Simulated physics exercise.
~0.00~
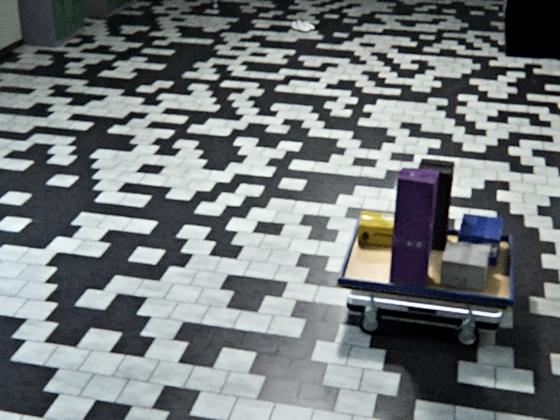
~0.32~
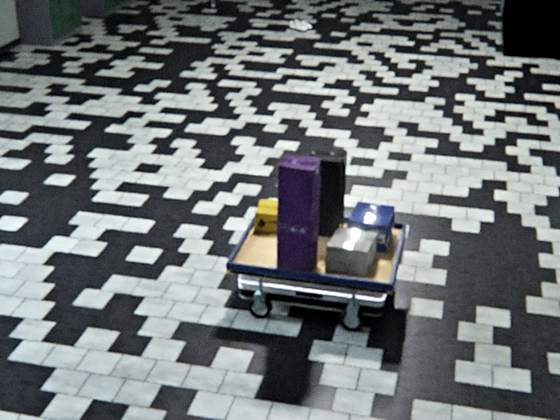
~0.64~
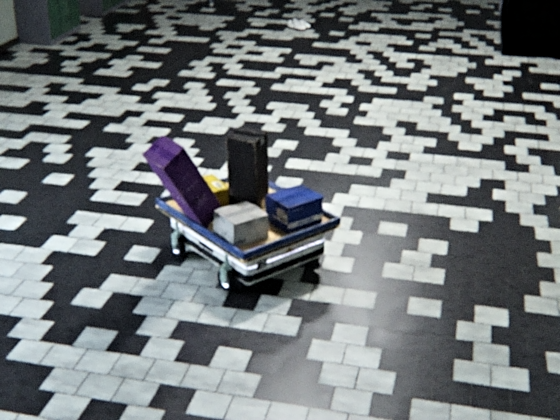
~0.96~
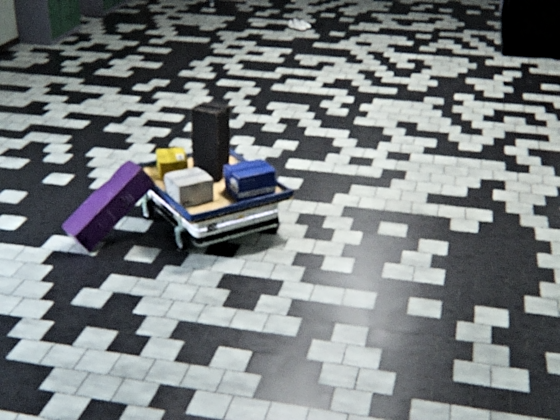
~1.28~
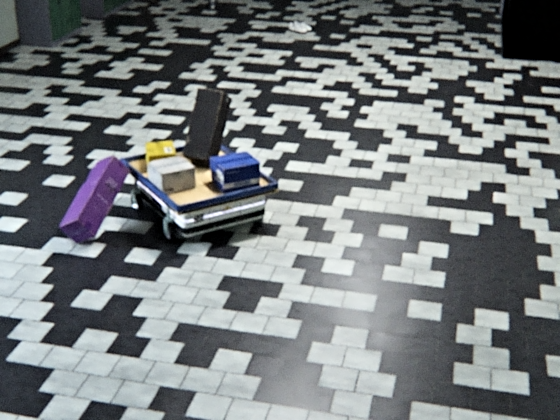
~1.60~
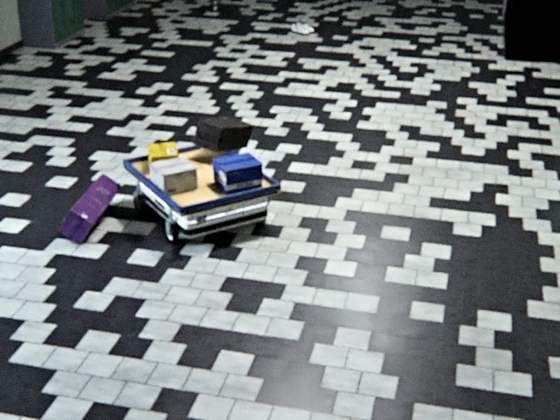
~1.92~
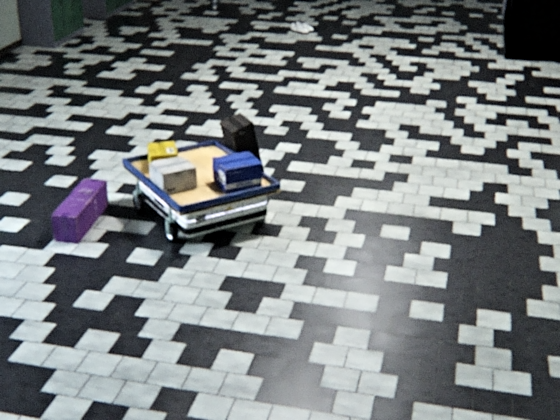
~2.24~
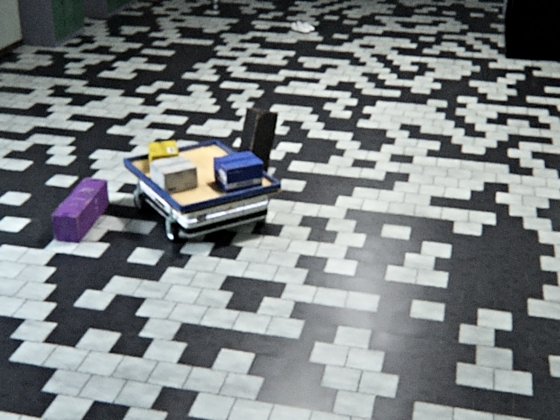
A cart carrying boxes rolled left across a patterned floor and turned away, tipping its tall purple box off the left side, then stopped as the black box toppled over the far edge, leaving the yellow, white and blue parcels aboard.
